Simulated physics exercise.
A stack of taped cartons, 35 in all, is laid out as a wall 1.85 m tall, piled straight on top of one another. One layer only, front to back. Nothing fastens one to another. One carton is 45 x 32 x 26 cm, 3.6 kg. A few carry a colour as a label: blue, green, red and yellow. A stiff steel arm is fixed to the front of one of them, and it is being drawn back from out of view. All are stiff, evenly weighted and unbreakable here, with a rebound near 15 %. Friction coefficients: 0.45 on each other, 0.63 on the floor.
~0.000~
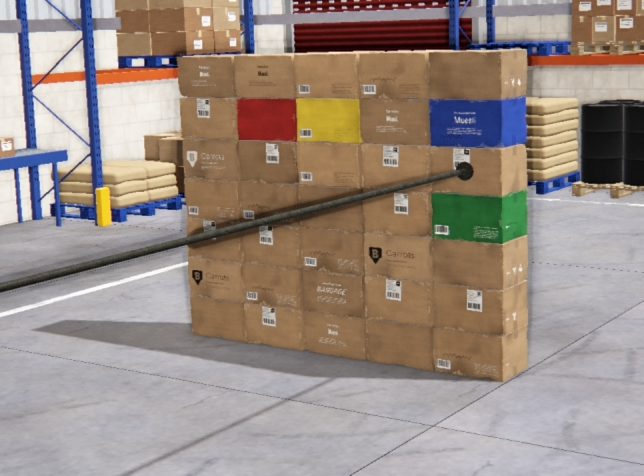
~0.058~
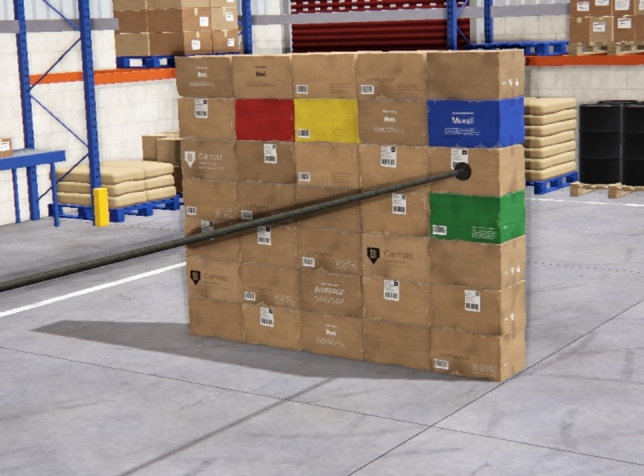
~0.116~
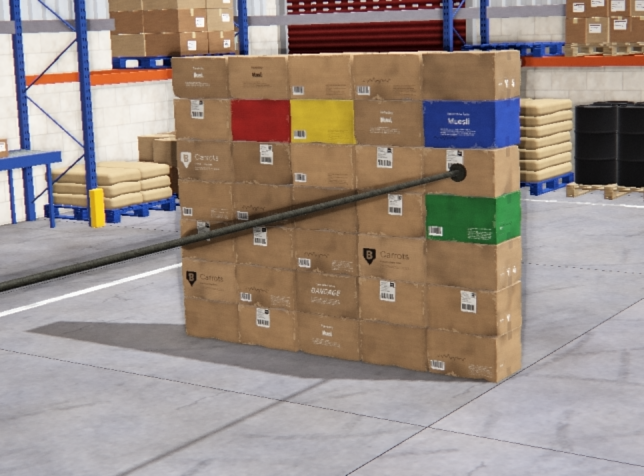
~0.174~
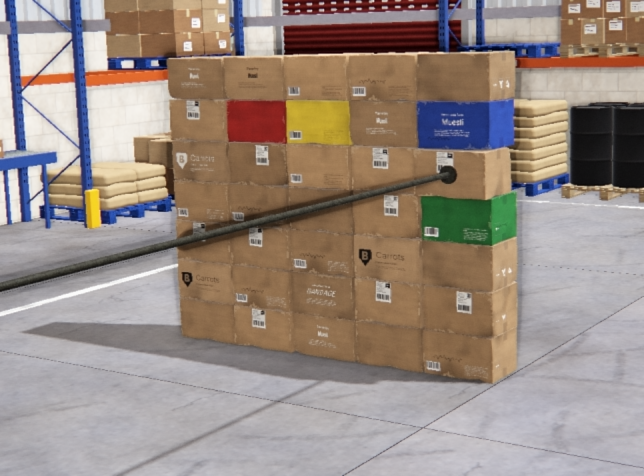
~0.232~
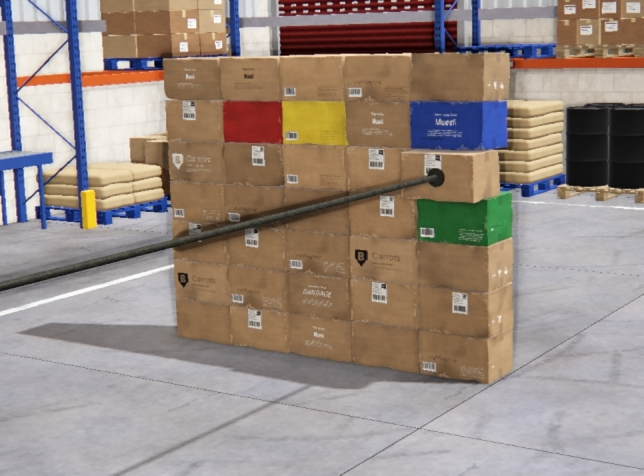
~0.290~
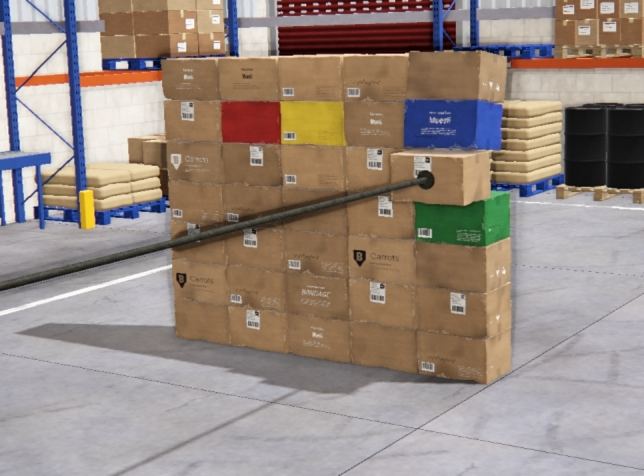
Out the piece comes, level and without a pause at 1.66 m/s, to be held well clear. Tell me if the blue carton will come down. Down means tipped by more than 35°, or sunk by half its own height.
It drops.
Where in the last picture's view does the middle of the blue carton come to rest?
Around (365, 381).
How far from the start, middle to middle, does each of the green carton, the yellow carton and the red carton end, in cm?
Moved: Green 0, yellow 0, red 0.
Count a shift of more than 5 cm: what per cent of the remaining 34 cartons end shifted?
It is 5 per cent.
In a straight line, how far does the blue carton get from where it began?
Roughly 155 cm away.
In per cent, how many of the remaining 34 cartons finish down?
About 5 per cent.
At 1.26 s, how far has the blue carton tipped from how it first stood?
Some 30°.
By 0.42 s, none of the 34 other cartons down, 2 disturbed; blue carton tilted 30°.
By 0.62 s, 2 of the 34 other cartons down; blue carton on its side.
By 1.26 s, 2 of the 34 other cartons down; blue carton tilted 32°, 1.19 m lower; green carton moved 29 mm.
By 1.86 s, 2 of the 34 other cartons down; blue carton 1.32 m lower.
When it is over (2.6 s), 2 of the 34 other cartons down; blue carton 1.32 m lower; yellow carton unmoved; green carton moved 28 mm. In pixels of the last frame, middles, blue carton near (365, 381), yellow carton near (326, 121).
